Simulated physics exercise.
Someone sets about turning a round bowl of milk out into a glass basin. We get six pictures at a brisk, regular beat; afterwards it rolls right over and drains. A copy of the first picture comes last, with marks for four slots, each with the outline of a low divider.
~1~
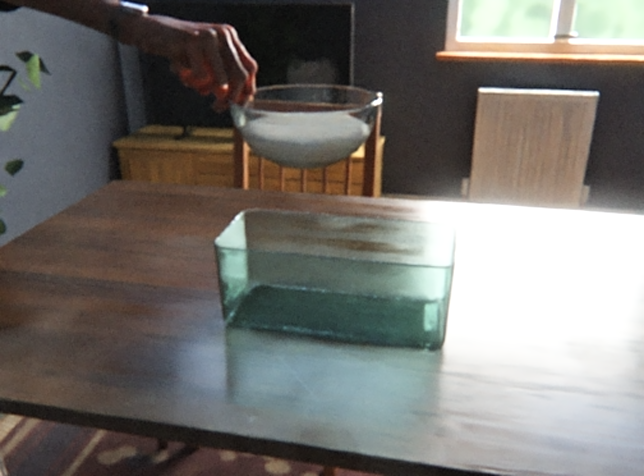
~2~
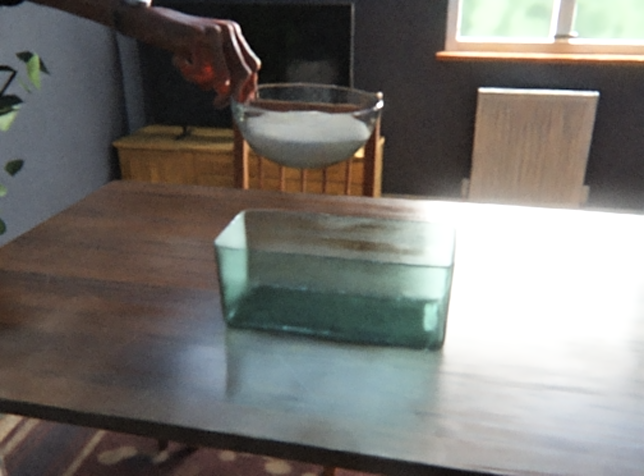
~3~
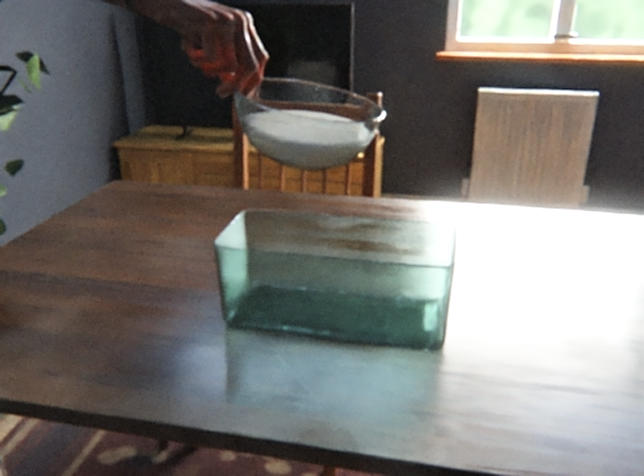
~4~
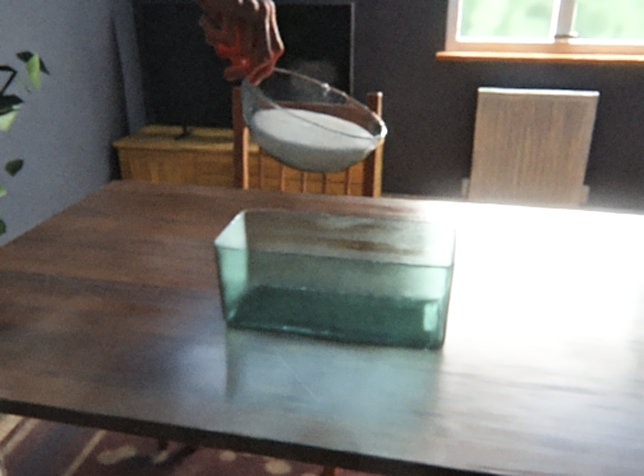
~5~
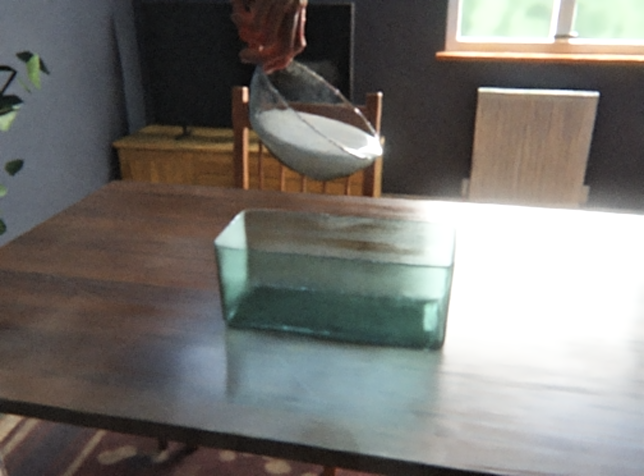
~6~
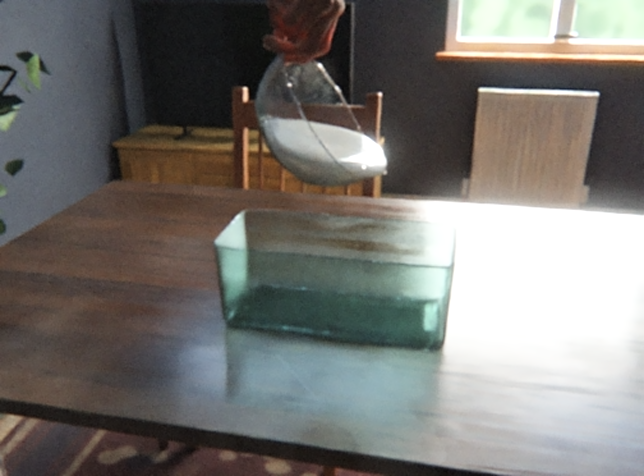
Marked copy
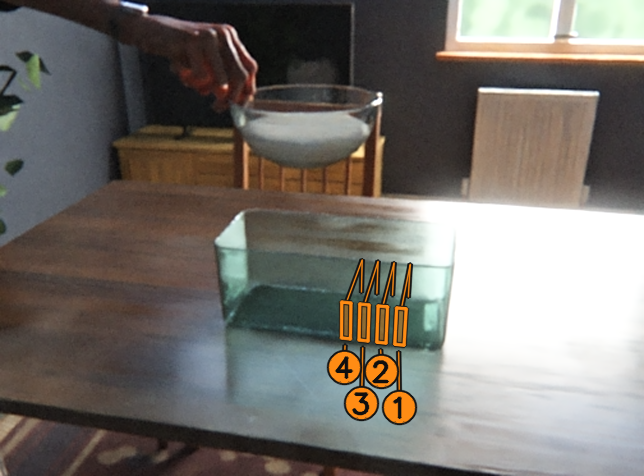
A round glass bowl of milk tilting steeply to the right in a hand above a rectangular glass basin on a wooden table.
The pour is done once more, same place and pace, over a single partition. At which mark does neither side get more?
2 is best.
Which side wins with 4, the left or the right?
More ends on the right.
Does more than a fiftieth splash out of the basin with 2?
Yes.
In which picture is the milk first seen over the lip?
In picture 6.
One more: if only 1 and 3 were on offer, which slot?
Here it is slot 3.
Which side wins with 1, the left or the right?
The left side.
On the marked copy, 1 at (398, 351); 2 at (380, 349); 3 at (362, 347); 4 at (345, 345).
For slot 1, about 77 % ends left of the wall and 18 % right of it; 5 % is lost outside.
For slot 2, about 48 % ends left of the wall and 41 % right of it; 10 % is lost outside.
For slot 3, about 32 % ends left of the wall and 62 % right of it; 6 % is lost outside.
For slot 4, about 17 % ends left of the wall and 76 % right of it; 7 % is lost outside.
